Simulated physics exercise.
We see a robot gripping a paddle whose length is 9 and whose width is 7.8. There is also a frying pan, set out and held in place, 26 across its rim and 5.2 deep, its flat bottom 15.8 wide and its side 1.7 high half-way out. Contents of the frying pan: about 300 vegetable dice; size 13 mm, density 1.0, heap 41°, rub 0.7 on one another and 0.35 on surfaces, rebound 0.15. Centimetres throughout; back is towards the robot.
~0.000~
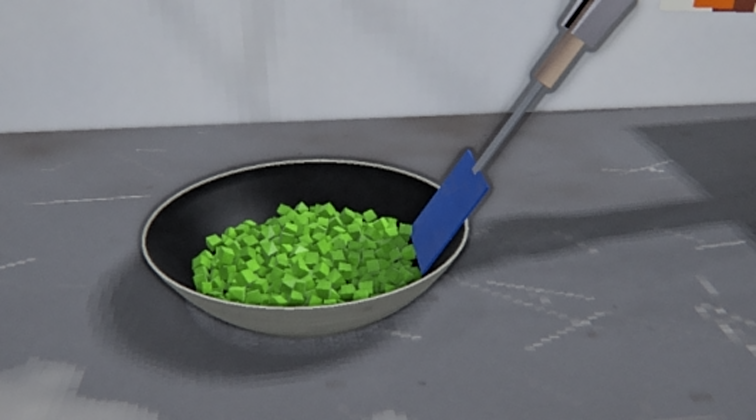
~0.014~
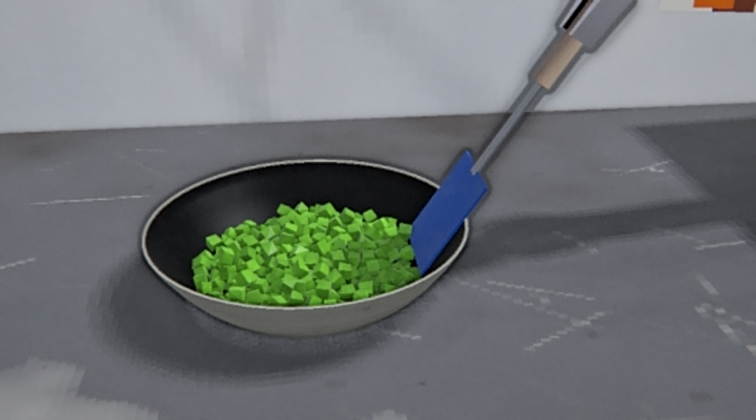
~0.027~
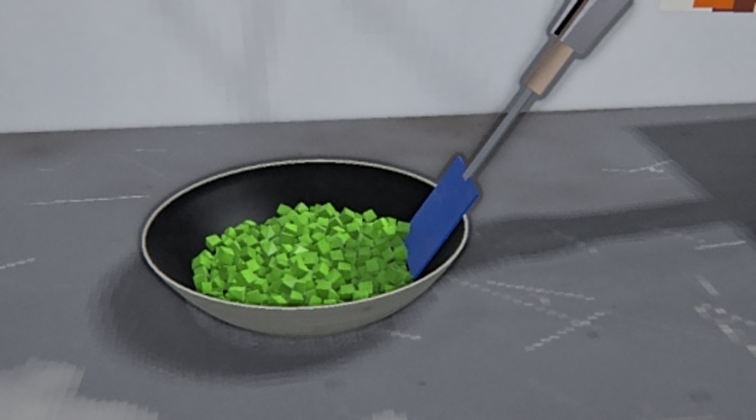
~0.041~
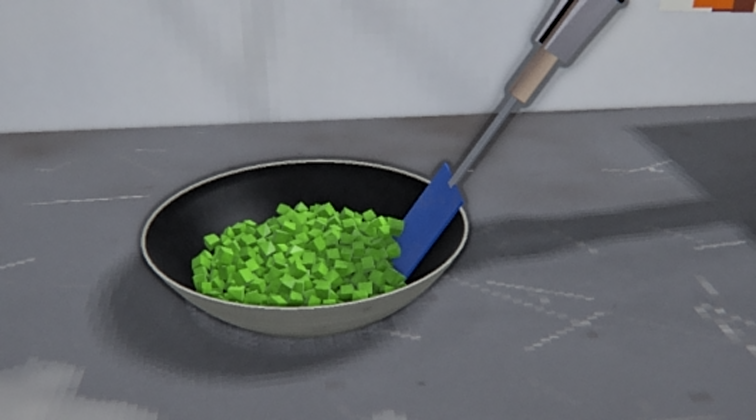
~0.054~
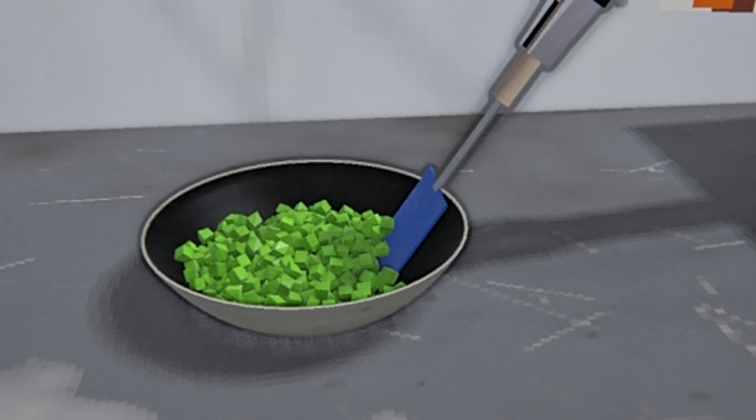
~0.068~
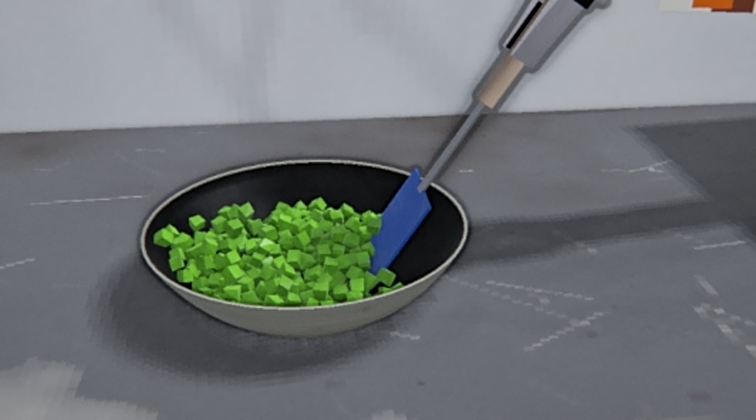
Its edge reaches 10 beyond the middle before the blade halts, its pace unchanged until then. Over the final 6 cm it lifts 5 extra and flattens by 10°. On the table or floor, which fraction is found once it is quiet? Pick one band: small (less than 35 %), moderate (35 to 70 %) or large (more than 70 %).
Moderate.
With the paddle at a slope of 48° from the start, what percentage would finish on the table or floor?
Near 40 %.
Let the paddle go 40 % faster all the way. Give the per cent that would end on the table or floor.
About 40 in a hundred.
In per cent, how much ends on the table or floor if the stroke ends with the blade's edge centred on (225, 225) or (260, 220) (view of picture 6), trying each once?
Estimates, in order: 10 % and 5 %.
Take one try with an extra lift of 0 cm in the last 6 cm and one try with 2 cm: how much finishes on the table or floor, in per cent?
You'd get some 45 per cent with the first setting and some 45 per cent with the second.
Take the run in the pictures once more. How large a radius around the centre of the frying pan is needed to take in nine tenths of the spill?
Seen from above, roughly 40 cm.
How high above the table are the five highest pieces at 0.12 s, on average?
Height: Approx. 9 cm.
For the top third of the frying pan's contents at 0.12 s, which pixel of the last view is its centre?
Near (223, 243).
After 0.12 s, sloping 56°, highest piece 11 above the table; 291 in the frying pan, 5 on the blade or in flight.
After 0.18 s, sloping 53°, highest piece 13 above the table; 281 in the frying pan, 15 on the blade or in flight.
After 0.41 s, sloping 46°, highest piece 16 above the table; 165 in the frying pan, 67 on the table or floor, 64 on the blade or in flight.
After 1.46 s, sloping 46°, highest piece 4 above the table; 165 in the frying pan, 131 on the table or floor.
At rest, 165 in the frying pan, 131 on the table or floor. That is 44 % on the table or floor.
